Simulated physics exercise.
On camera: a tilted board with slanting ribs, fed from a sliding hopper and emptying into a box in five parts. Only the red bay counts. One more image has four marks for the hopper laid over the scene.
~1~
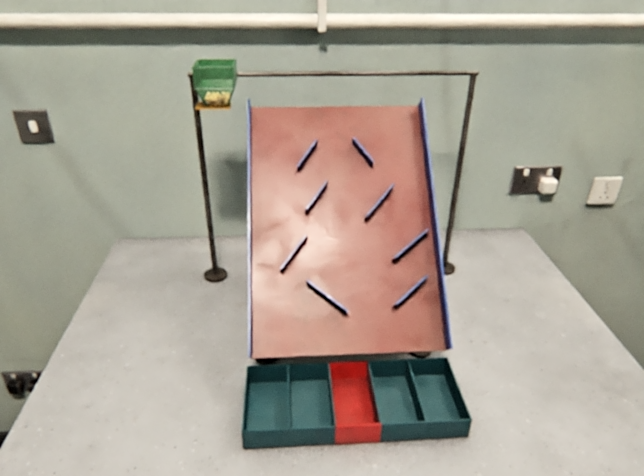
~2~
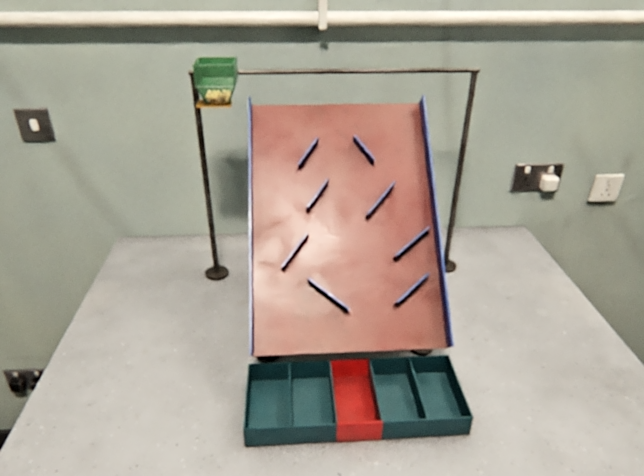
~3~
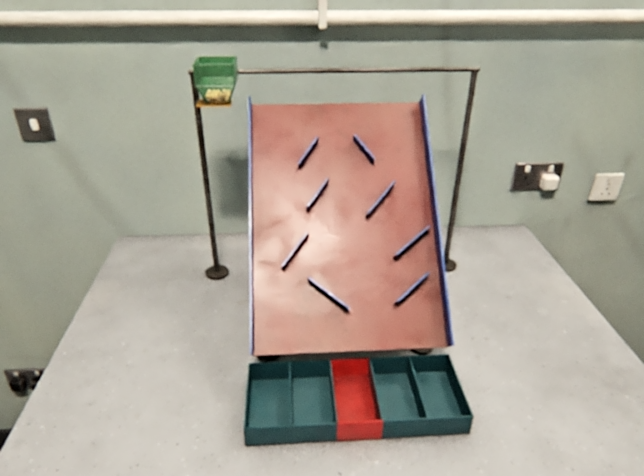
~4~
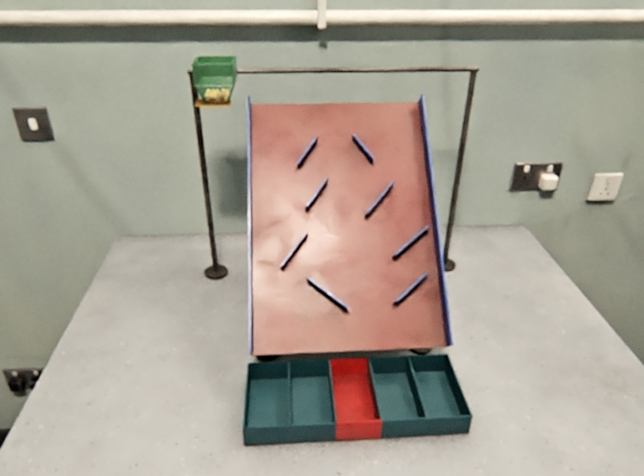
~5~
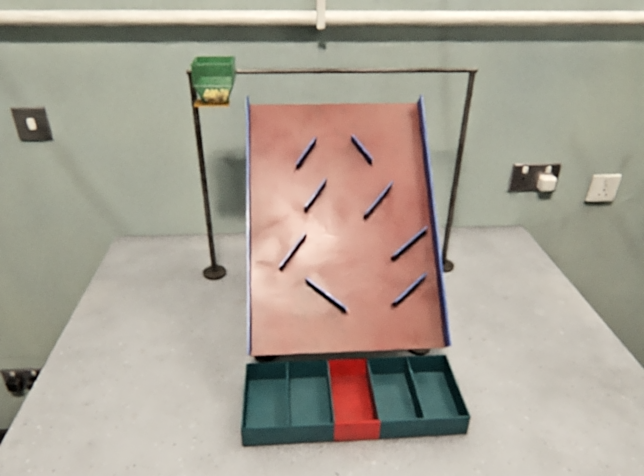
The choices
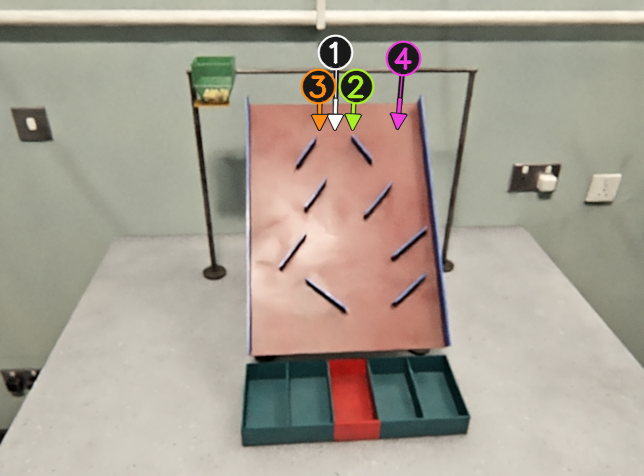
The video shows a tilted pinkish board with slanting dark ribs standing above a green box with a red middle section, while a small green hopper sits on a rail at the upper left; nothing moves apart from slight camera shake.
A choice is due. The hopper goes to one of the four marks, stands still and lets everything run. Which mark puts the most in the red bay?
I would pick mark 4.
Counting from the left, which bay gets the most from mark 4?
The third from the left.
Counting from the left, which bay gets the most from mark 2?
The fourth from the left.
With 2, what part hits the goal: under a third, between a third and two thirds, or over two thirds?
Under a third.
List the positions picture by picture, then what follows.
Hopper at (218, 100), soya beans, door shut, in the first picture.
Ribs (299, 164) to (318, 138), (355, 135) to (375, 160), (307, 208) to (328, 179), in the second picture.
Ribs (368, 213) to (395, 181), (282, 266) to (307, 233), (396, 255) to (430, 226), in the third picture.
Ribs (308, 277) to (349, 308), (396, 301) to (428, 272), in the fourth picture.
Red bay at (357, 430), number 3 of 5 from the left, in the fifth picture.
On the marked copy, mark 1 meets the board at (335, 124); mark 2 meets the board at (352, 124); mark 3 meets the board at (319, 124); mark 4 meets the board at (397, 123).
With 1, about a quarter in the red bay, about two thirds in other bays.
With 2, about a quarter in the red bay, most in other bays.
With 3, about a quarter in the red bay, most in other bays, a stray few outside the box.
With 4, about two thirds in the red bay, about a third in other bays, a stray few held on the board.
